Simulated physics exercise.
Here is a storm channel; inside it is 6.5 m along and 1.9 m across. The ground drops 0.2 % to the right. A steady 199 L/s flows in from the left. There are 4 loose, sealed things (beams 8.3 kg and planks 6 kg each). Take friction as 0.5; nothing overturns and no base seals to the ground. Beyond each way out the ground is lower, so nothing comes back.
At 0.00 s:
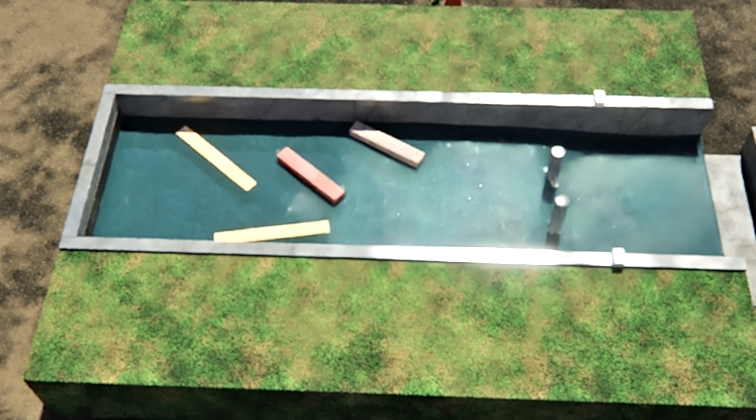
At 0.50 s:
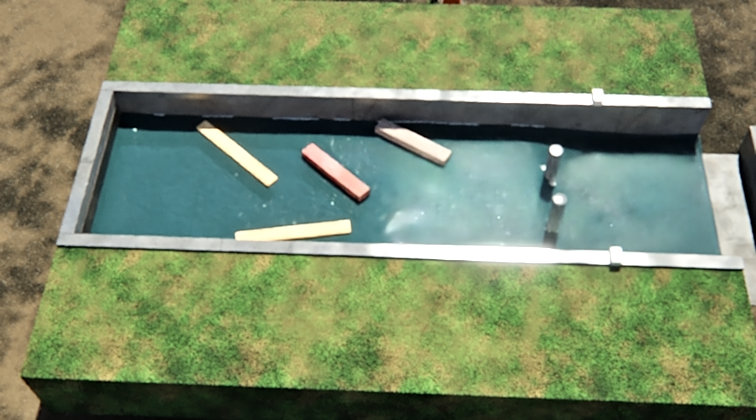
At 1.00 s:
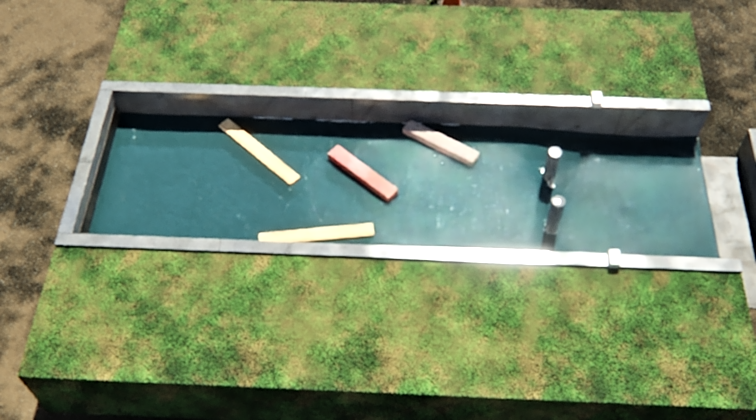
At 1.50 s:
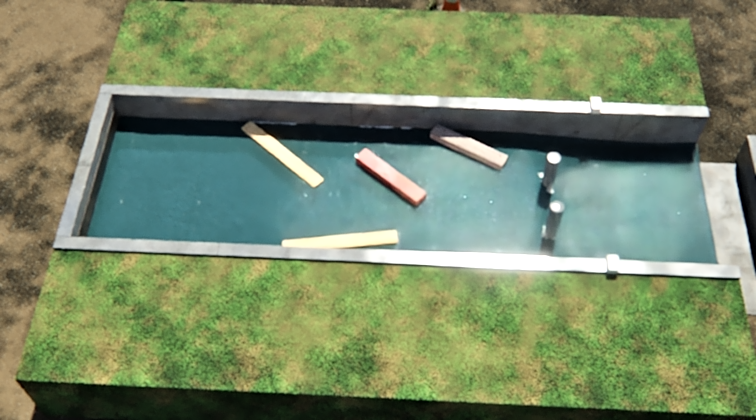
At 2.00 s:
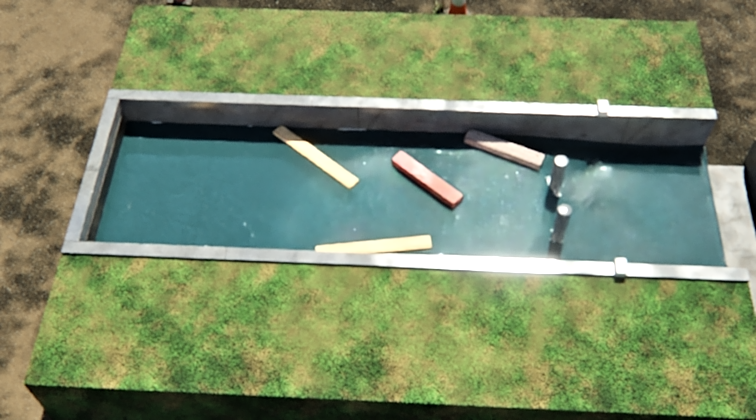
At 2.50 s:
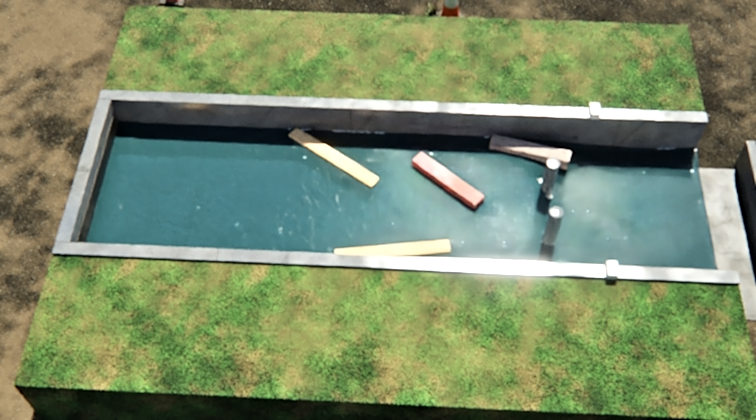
A long concrete-walled channel of dark teal water cuts through a patchy green grass block with bare dirt beyond, seen from high above at an angle. Two pale yellow planks, a red beam and a pinkish beam float in its left and middle parts, with two grey posts standing further right. All four pieces drift steadily rightward together, the pinkish one reaching the upper post and turning slightly, while the view shifts a little.
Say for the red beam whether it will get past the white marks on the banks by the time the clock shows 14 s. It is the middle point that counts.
The red beam passes.
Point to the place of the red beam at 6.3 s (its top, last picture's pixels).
Near (549, 196).
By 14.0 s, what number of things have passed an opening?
I count 4.
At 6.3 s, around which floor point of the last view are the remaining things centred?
Near (507, 192).
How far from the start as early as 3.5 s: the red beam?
Roughly 200 cm by then.
After 3.5 s the red beam is near (505, 177), 2.2 m from its start, afloat; 1 of 4 are over the mark; 4 afloat.
After 6.3 s the red beam is near (549, 196), 2.7 m from its start, afloat; 2 of 4 are over the mark; 2 afloat.
After 10.0 s the red beam has gone out; 3 of 4 are over the mark; 1 afloat.
After 14.0 s the red beam has gone out; 4 of 4 are over the mark; 0 afloat.
